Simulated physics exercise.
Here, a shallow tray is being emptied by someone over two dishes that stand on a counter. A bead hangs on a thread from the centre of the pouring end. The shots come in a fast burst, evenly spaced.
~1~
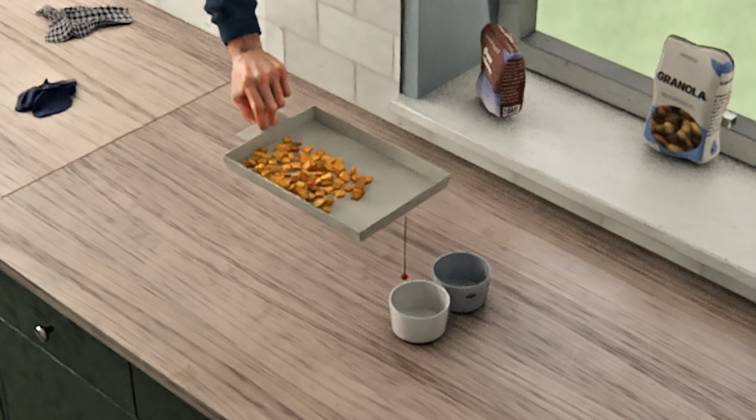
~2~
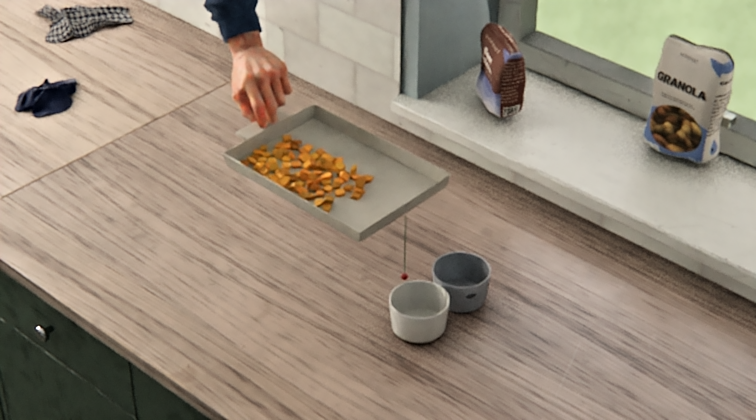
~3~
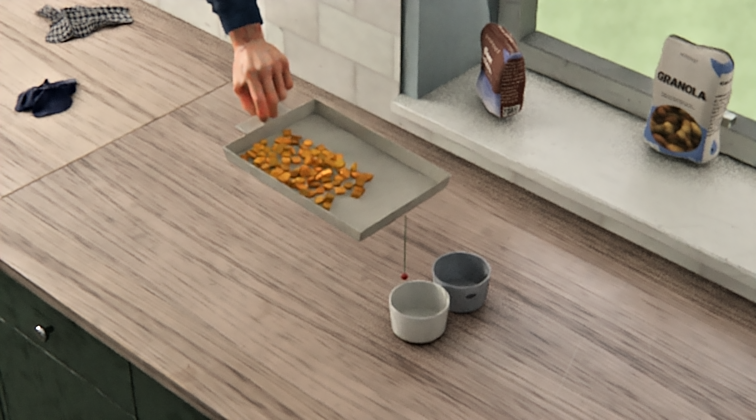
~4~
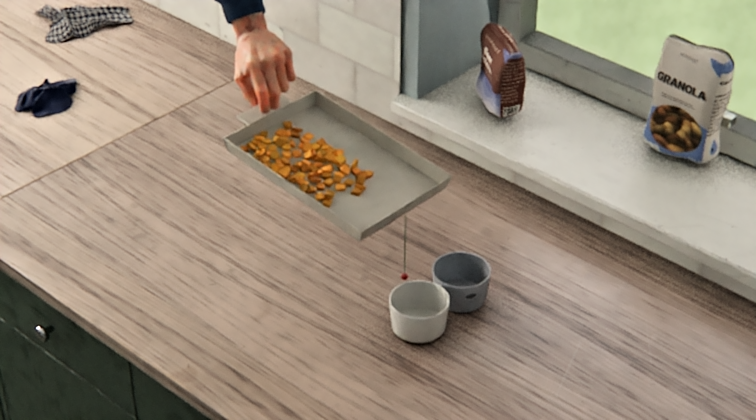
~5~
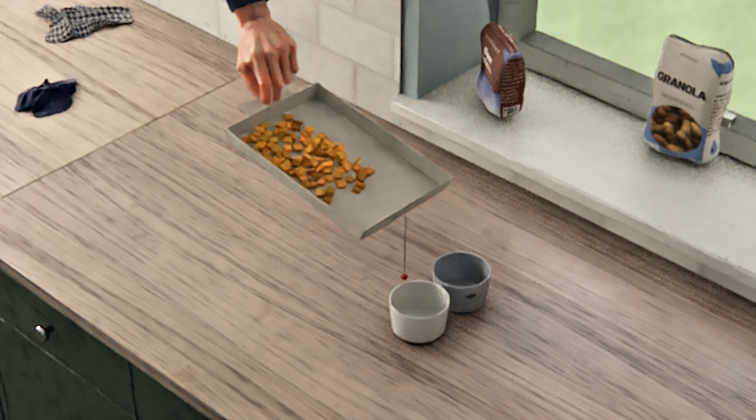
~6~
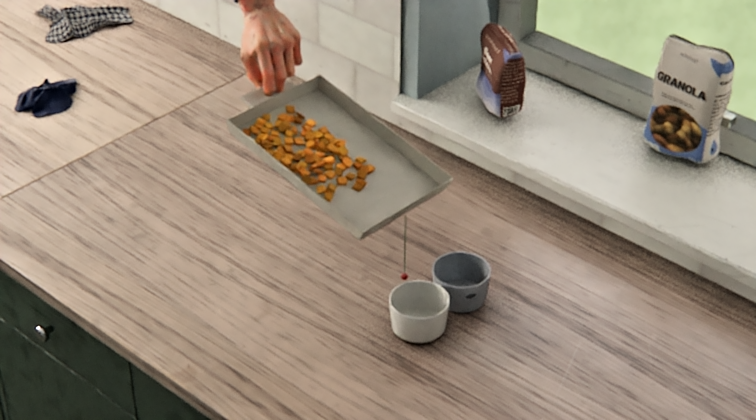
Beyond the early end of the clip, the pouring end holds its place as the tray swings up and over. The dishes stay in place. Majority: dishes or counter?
Most of the load will land in the dishes.
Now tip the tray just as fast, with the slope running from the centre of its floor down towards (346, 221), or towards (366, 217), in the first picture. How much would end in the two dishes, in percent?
0 % and 10 %, roughly.
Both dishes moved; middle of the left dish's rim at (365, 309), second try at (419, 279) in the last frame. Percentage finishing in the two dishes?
In turn 0 and 30 in a hundred.
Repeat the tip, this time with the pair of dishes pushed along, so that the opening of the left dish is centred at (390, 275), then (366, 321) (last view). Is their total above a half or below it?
In the first position shy of half, in the second shy of half.
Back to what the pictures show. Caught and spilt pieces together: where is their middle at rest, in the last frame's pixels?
Near (439, 314).
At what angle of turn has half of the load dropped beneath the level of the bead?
The tilt is near 110° by then.
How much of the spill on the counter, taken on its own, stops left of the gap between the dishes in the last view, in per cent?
Estimate: Roughly 20 %.
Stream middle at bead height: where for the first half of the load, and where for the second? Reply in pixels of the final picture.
At (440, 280) for the first part, then at (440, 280) for the others.
Soon, tray tipped steeply; nearly all on the tray; a stray few in the air.
A while on, tray tipped right over; nearly all on the tray; a stray few in the left dish; a stray few in the right dish; a stray few in the air.
Towards the end, tray tipped past a quarter turn; about half in the left dish; about a third in the right dish; a small part outside both.
Finally, tray tipped past a quarter turn; about half in the left dish; about a third in the right dish; a small part outside both.
